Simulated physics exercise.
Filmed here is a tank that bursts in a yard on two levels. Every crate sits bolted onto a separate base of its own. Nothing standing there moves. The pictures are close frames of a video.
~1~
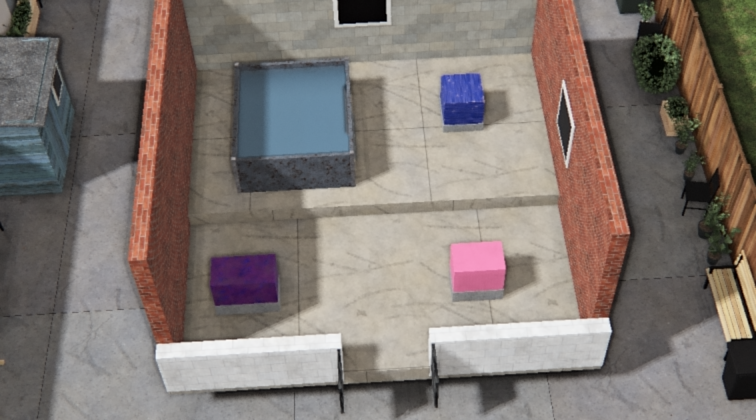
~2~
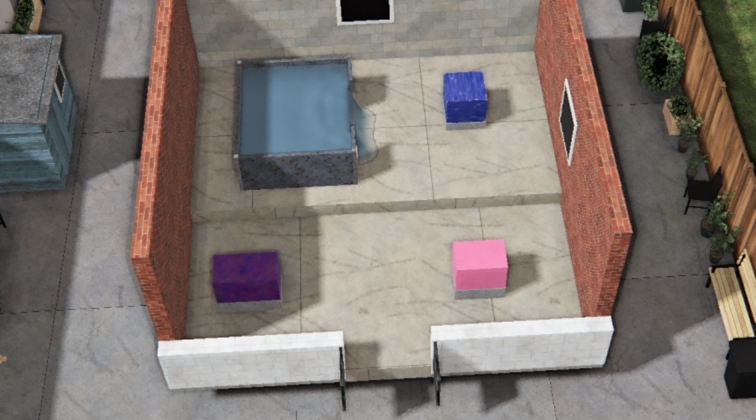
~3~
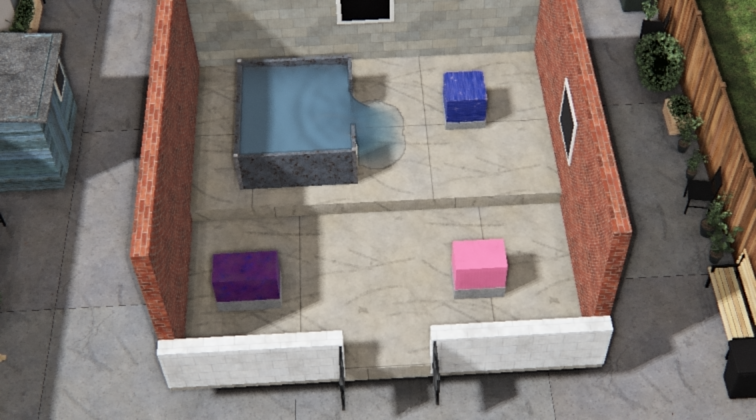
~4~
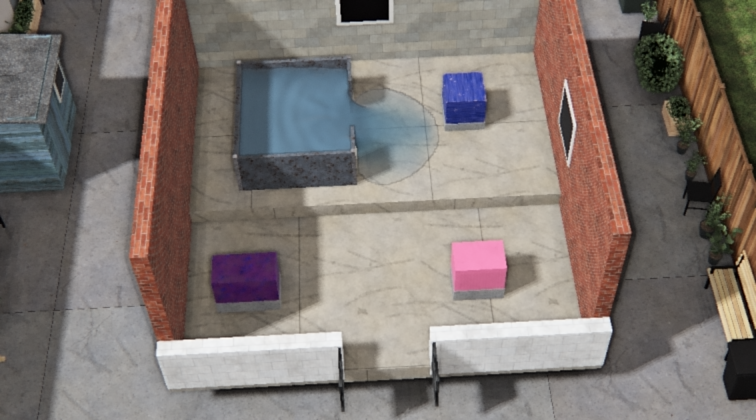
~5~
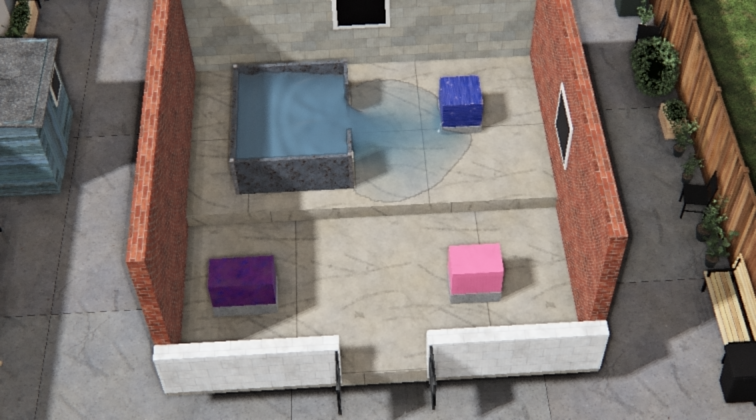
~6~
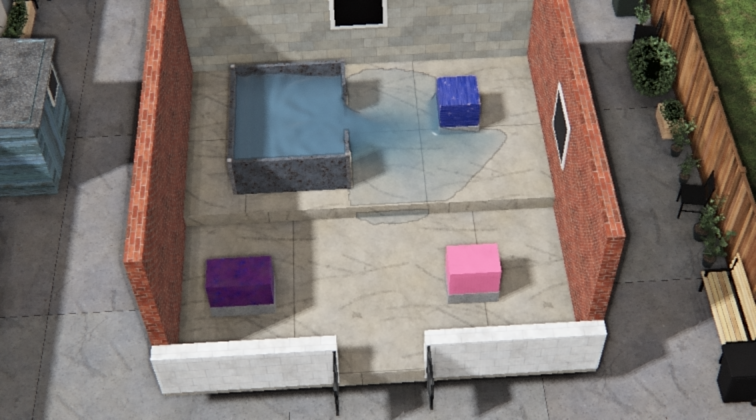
A large grey tank of blue water stands at the back left of a two-level paved yard between red brick walls, seen from high above. A blue block sits at the back right, with a purple block at the front left and a pink one at the front right. Water bursts from the tank's right side, fans out around the blue block and spills over the step, while the view shifts very slightly.
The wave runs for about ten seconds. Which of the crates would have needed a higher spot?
At the end, the purple crate will come through untouched; the pink crate will come through untouched; the blue crate will not stay dry.
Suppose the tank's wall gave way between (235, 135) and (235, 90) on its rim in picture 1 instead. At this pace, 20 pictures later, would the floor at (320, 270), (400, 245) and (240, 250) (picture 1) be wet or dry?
Soaked, soaked, soaked.
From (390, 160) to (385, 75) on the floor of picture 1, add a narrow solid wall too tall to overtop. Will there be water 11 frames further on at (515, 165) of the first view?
My call: Spared.
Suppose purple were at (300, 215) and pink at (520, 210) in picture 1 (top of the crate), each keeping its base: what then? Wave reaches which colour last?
That's the crate marked purple.
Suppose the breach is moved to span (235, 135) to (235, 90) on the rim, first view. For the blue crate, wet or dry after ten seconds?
Looks like the blue holds out.
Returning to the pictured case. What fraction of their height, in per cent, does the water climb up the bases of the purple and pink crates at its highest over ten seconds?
Close to 70 per cent, and close to 70 per cent, in that order.
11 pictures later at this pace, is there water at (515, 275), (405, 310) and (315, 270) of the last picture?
Going through them in order, I'd say drenched, clear and clear.
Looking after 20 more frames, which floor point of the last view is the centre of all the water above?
Centre: Close to (404, 160).
A moment on, water covers 30 % of the floor; the purple crate not reached, the pink crate not reached, the blue crate water round its plinth.
Next, water covers 40 % of the floor; the purple crate not reached, the pink crate water round its plinth, the blue crate water round its plinth.
Then, water covers 55 % of the floor; the purple crate not reached, the pink crate water round its plinth, the blue crate water round its plinth.
Later, water covers 90 % of the floor; the purple crate water round its plinth, the pink crate water round its plinth, the blue crate water round its plinth.
In the end, water covers 95 % of the floor; the purple crate stayed above the water, the pink crate stayed above the water, the blue crate was topped.
